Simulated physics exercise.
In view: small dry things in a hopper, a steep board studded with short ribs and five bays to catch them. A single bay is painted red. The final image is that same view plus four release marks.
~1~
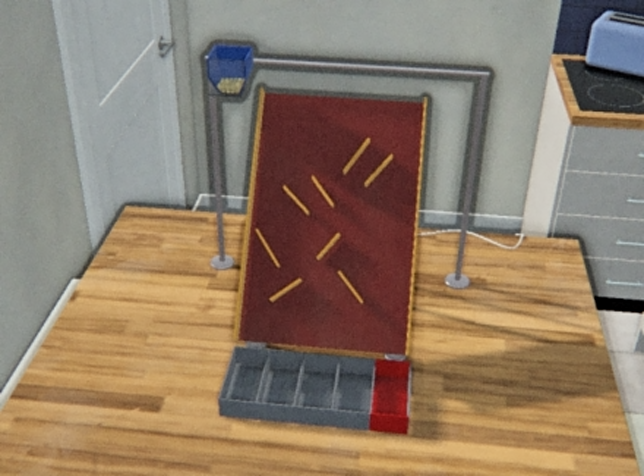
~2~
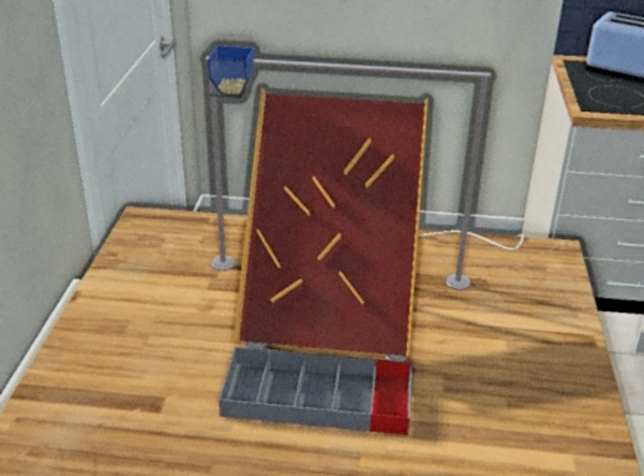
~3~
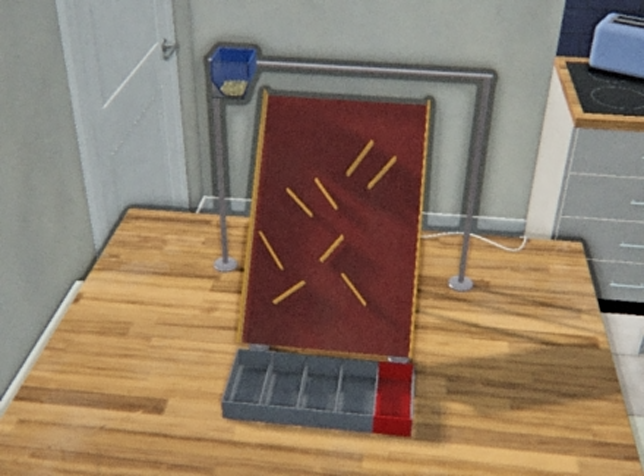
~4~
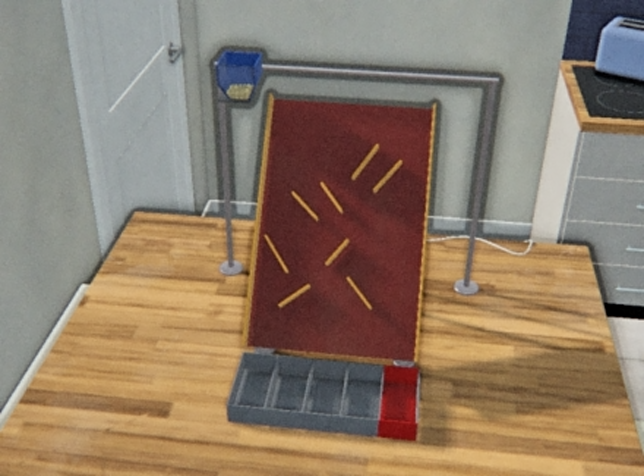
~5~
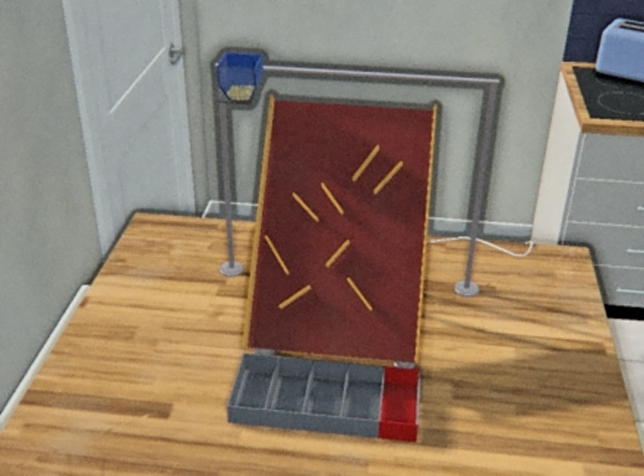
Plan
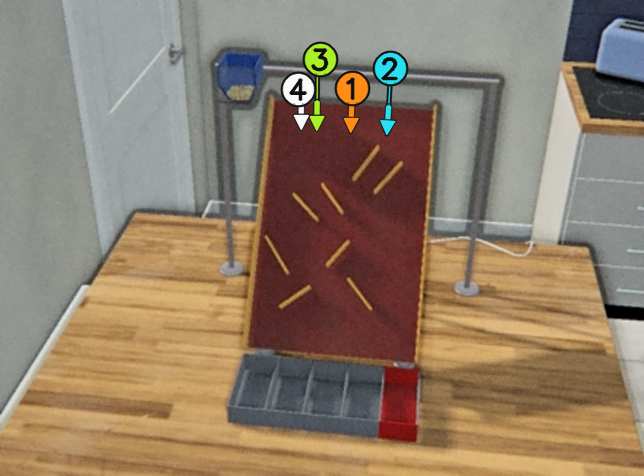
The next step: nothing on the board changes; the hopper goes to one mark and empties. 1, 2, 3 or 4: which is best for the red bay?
1 works best here.
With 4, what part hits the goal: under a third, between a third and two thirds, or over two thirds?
Mark 4 gives under a third.
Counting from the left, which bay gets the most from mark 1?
The fifth from the left.
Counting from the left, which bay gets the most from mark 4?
The first.
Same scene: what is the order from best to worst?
The order is 1, 2, 3, 4.
On the marked copy, mark 1 meets the board at (350, 127); mark 2 meets the board at (387, 129); mark 3 meets the board at (316, 125); mark 4 meets the board at (301, 124).
If 1 is chosen, the larger part in the red bay, about a tenth in other bays, about a tenth outside the box.
If 2 is chosen, roughly half in the red bay, roughly half in other bays, just a few outside the box.
If 3 is chosen, roughly a quarter in the red bay, roughly two thirds in other bays, just a few outside the box.
If 4 is chosen, about a tenth in the red bay, the larger part in other bays, about a tenth outside the box.
